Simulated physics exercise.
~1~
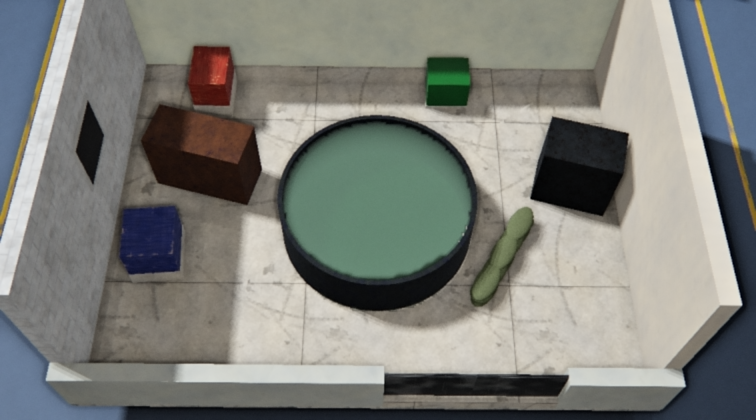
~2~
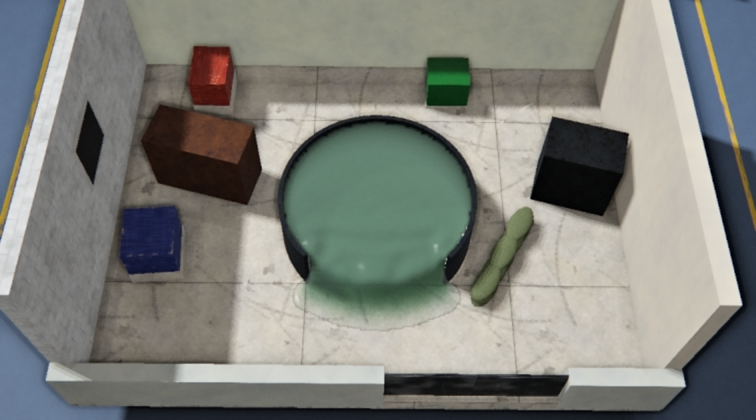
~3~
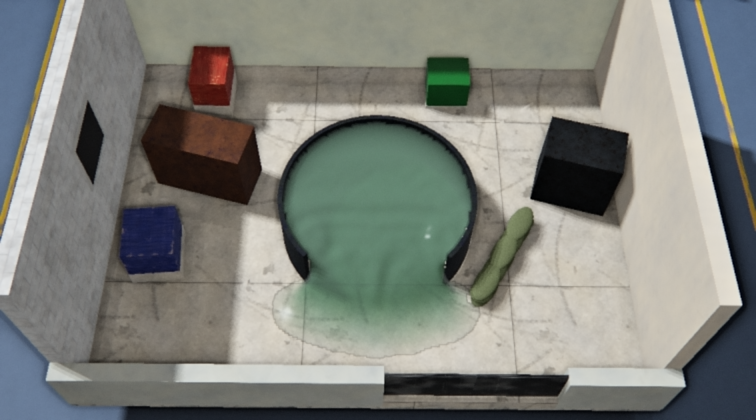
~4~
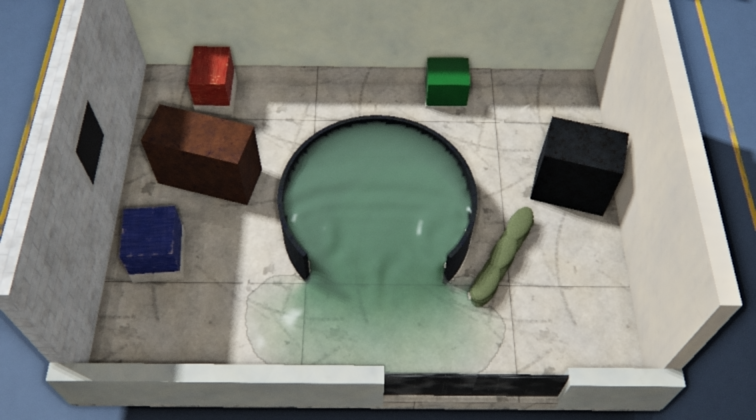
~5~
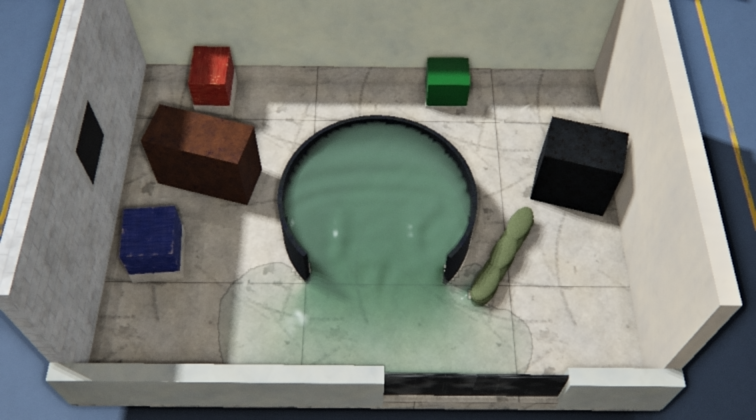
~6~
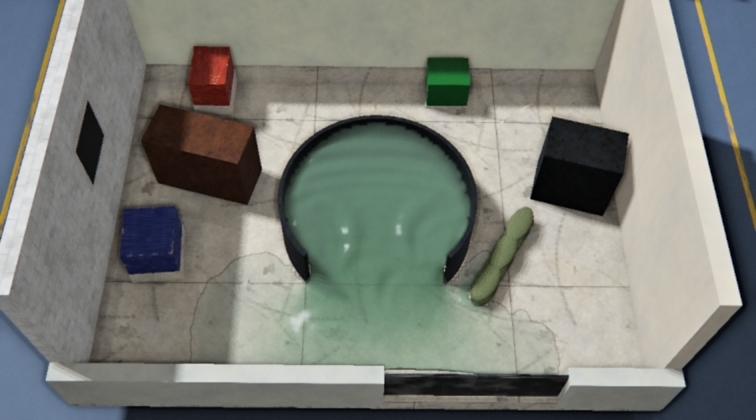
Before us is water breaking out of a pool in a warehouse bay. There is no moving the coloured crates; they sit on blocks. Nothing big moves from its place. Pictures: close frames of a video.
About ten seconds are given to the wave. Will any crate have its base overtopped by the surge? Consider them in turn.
Each in turn: The red crate is spared, the blue crate is overtopped, the green crate is overtopped.
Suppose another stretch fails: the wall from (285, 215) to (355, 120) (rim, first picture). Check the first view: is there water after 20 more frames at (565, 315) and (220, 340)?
Waterless, submerged.
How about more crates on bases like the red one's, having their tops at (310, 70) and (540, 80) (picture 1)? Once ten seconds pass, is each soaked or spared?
As listed: Remains dry, stays dry.
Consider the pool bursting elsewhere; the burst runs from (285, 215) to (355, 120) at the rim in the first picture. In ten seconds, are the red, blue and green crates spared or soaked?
Result: Red is swamped; blue is swamped; green is swamped.
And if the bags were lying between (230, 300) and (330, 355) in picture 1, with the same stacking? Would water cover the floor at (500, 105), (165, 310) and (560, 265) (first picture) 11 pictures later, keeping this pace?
One after the other: No water, flooded, under water.
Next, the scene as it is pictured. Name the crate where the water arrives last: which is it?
I'd go with the green crate.
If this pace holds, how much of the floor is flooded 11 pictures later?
About 40 percent.
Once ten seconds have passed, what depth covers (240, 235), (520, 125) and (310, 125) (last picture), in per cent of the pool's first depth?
About 16, 8 and 14 percent, in that order.
A moment on, water covers 25 % of the floor; the red crate not reached, the blue crate water round its plinth, the green crate not reached.
Next, water covers 40 % of the floor; the red crate not reached, the blue crate water round its plinth, the green crate not reached.
Then, water covers 60 % of the floor; the red crate water round its plinth, the blue crate water round its plinth, the green crate not reached.
Later, water covers 90 % of the floor; the red crate water round its plinth, the blue crate water round its plinth, the green crate water round its plinth.
In the end, water covers 100 % of the floor; the red crate stayed above the water, the blue crate was topped, the green crate was topped.
